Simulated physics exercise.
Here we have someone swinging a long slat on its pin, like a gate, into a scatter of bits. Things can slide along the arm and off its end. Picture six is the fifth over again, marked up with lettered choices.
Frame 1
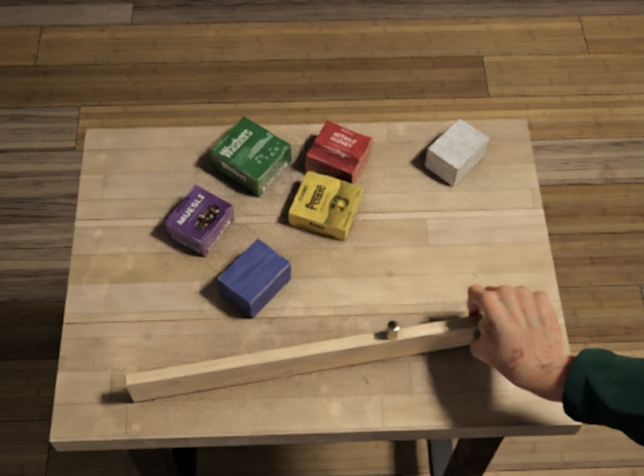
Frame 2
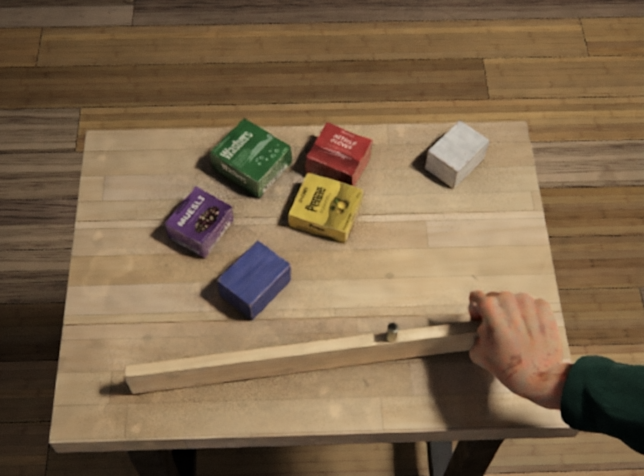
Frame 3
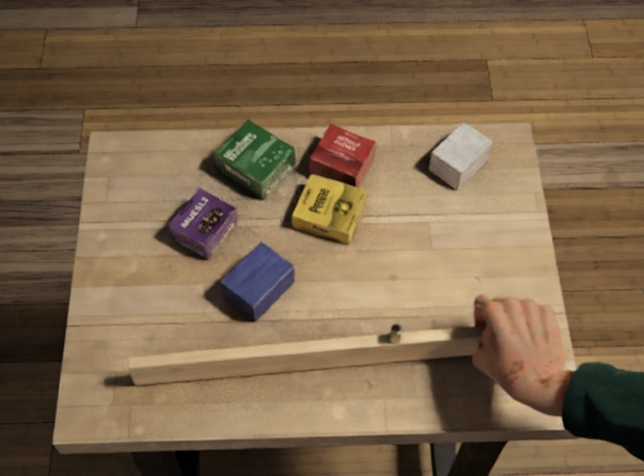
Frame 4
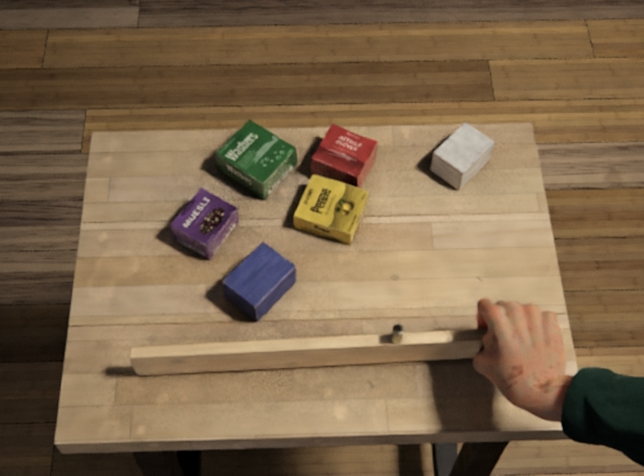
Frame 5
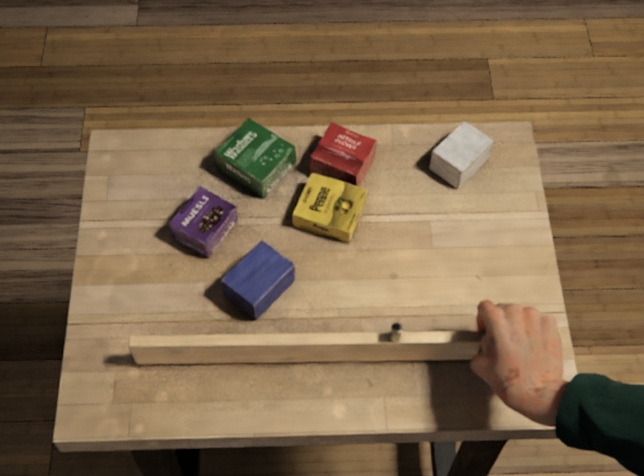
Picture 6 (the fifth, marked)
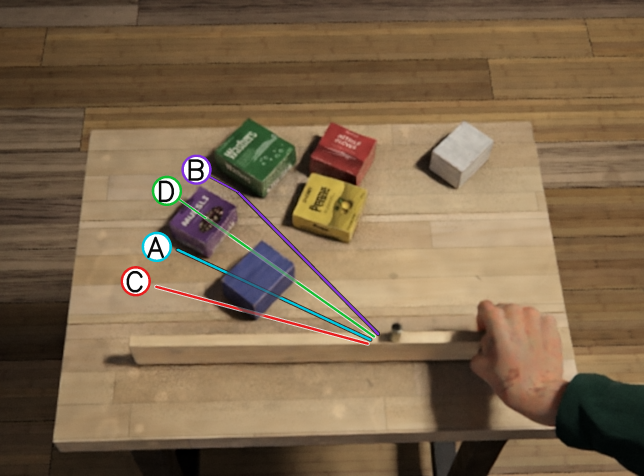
On a wooden table with six small boxes scattered across its far half, a hand at the right grips a long wooden slat and turns it slightly on its pin, the slat's left end moving a little toward the boxes.
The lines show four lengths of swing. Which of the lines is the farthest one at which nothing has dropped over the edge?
It can go as far as B.
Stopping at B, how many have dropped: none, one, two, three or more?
By then, none.
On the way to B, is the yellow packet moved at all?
By then, yes.
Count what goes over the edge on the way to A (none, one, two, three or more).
By then, none.
On the copy, A at (272, 294); B at (305, 260); C at (260, 315); D at (287, 275).
On B. First, arm (265, 299); blue block (261, 271); green box (256, 158).
Then, arm (286, 265); purple box (221, 199); yellow packet (335, 205).
Finally, arm (305, 247); green box (286, 131); red box (365, 141); nothing has fallen.
By contrast, A is safe but short; C is safe but short; D is safe but short.
